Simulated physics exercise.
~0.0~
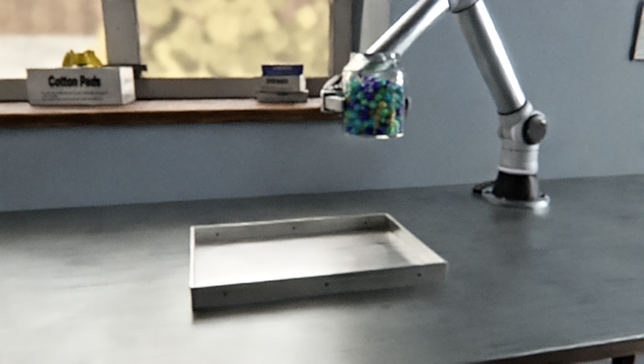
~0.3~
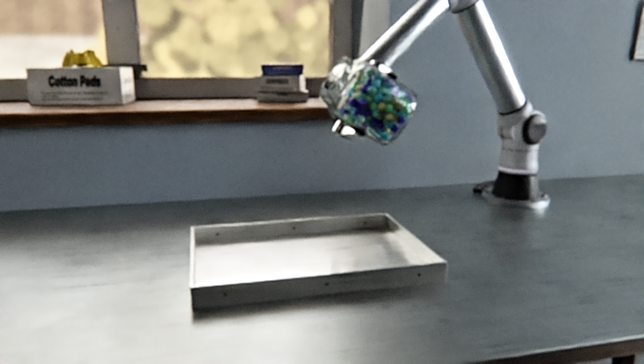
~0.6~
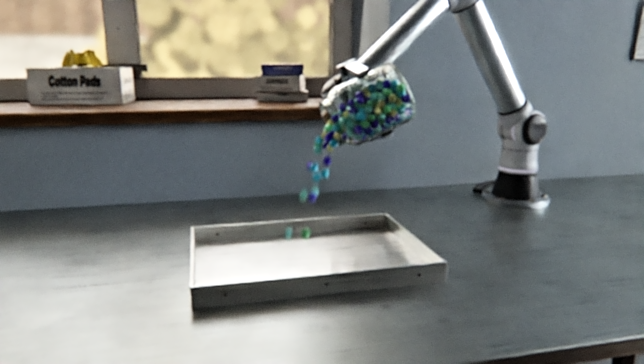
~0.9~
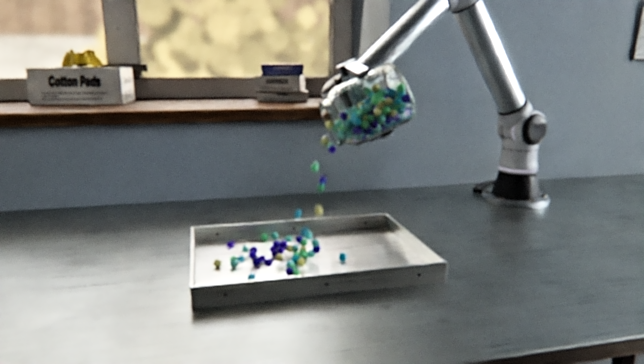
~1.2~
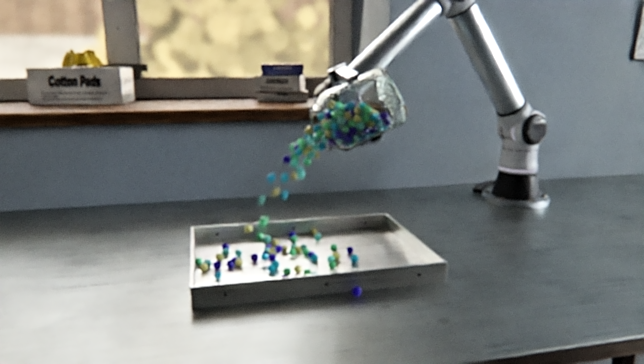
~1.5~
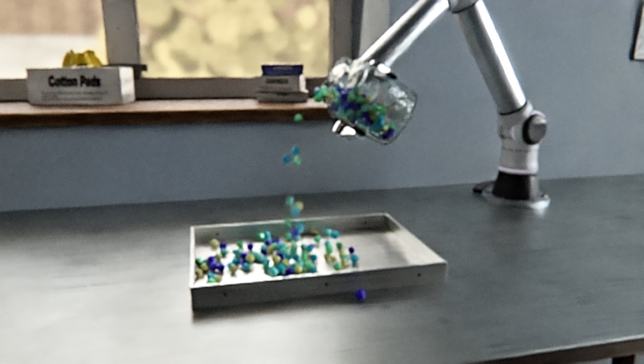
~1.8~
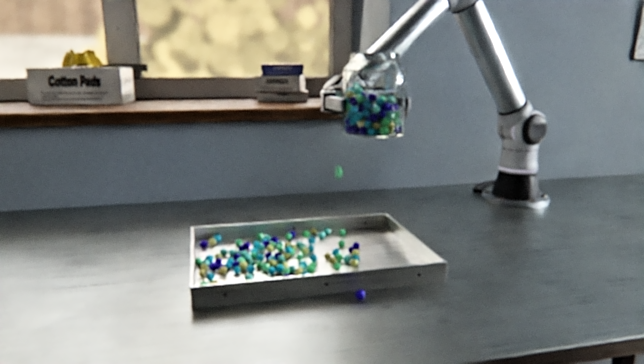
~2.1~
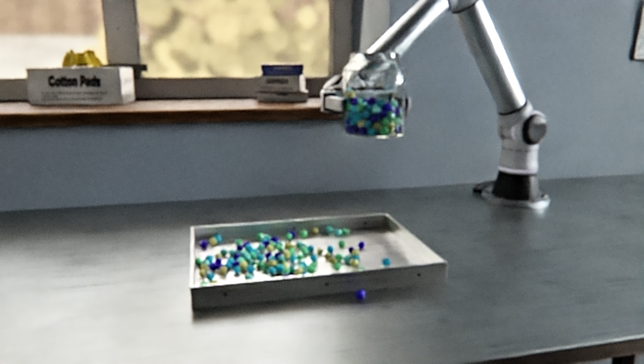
A robot arm at the right of a dark grey table, seen from the front and slightly above, holds a clear jar of blue, green and yellow round sweets above a shallow pale grey tray. Behind are a blue-grey wall and a window sill with a box of cotton pads and small stacked boxes. The arm tips the jar to the left, and sweets trickle, then stream, into the tray, while one blue piece lands on the table in front. The jar turns upright again, still holding many sweets, and the rest lie scattered mostly across the tray's left and middle.
